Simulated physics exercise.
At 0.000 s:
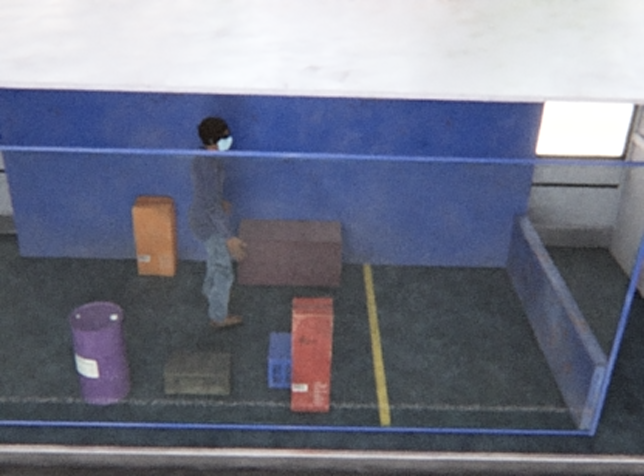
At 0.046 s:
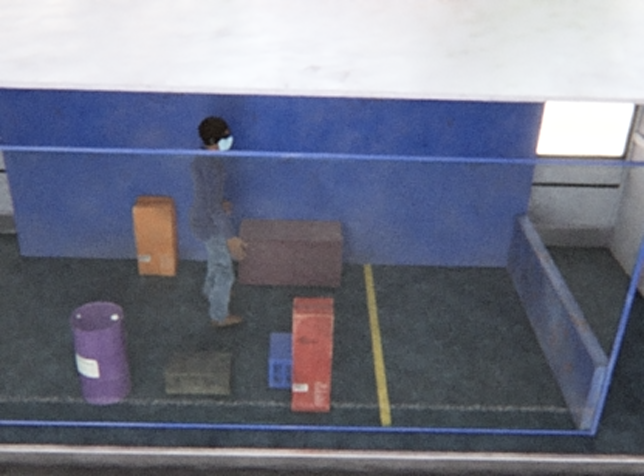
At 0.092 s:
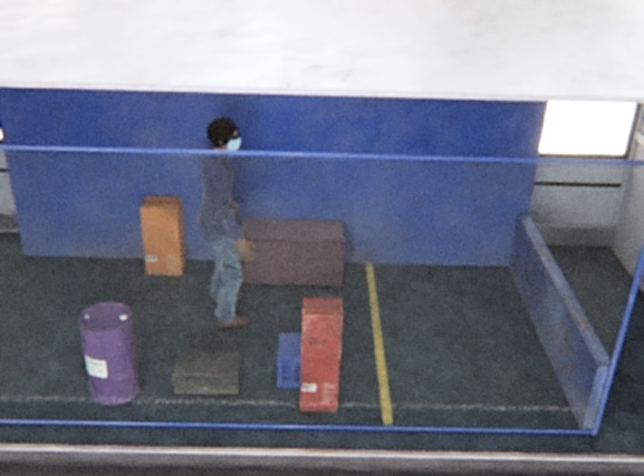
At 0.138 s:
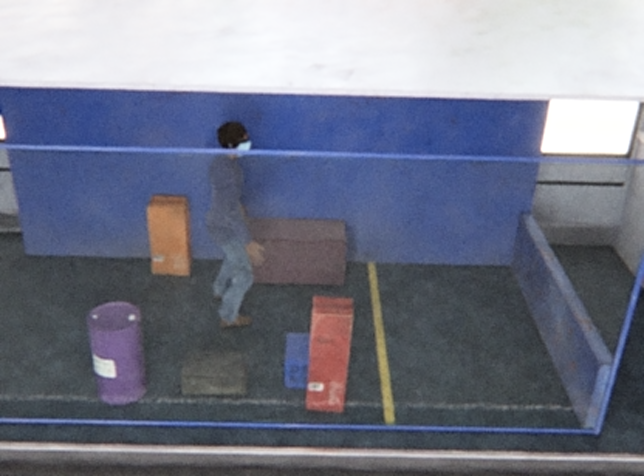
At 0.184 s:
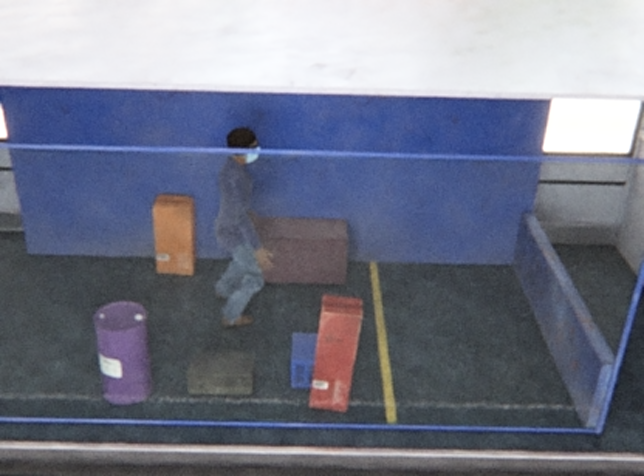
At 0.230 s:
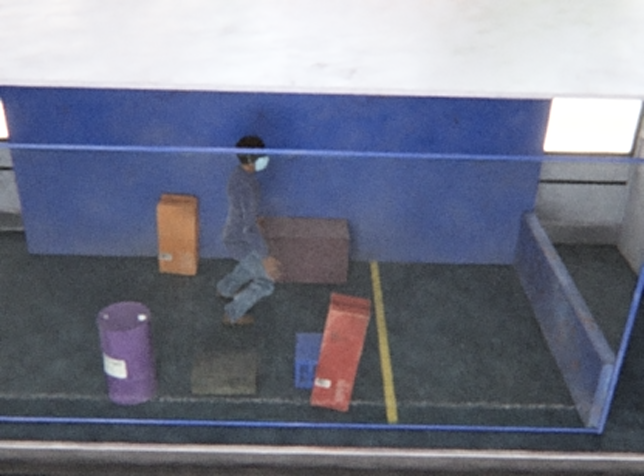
The footage shows a masked worker standing among boxes and a purple barrel in a blue-walled bay; the loose items shift slightly right, then the worker bends the knees and lowers while the tall red box leans right.
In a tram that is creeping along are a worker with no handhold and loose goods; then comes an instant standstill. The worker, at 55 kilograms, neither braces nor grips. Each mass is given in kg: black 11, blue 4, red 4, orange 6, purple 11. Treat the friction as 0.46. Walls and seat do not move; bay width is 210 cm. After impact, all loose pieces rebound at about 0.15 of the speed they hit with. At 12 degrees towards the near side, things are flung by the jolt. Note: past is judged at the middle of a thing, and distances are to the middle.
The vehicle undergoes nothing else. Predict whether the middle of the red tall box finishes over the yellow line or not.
Over it.
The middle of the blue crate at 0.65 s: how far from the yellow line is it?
Short of it by around 50 cm.
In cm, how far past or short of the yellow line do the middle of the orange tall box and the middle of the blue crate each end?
Orange tall box short by 170, blue crate short by 50.
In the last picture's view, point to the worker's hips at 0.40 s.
Look around (265, 284) and it's there.
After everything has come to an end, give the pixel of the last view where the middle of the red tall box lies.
I'd put it somewhere close to (408, 394).
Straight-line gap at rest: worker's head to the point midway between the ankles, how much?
Head to ankle midpoint comes to around 90 cm.
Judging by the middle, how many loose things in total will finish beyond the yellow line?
The total is 1.
After 0.40 s the red tall box is 29 cm short of the yellow line, tilted 20°, near (350, 354) in the last picture's view; the worker's head 82 cm short of the yellow line.
After 0.65 s the red tall box is 17 cm short of the yellow line, tilted 35°, near (368, 358) in the last picture's view.
After 1.05 s the red tall box is 10 cm past the yellow line, tilted 90°, near (408, 393) in the last picture's view; the worker's head 11 cm short of the yellow line.
When all is still (1.8 s), black toolbox stops short of the yellow line; blue crate stops short of the yellow line; red tall box crosses the yellow line; orange tall box stops short of the yellow line; purple drum stops short of the yellow line; worker's hips stop short of the yellow line; worker's head stops short of the yellow line.
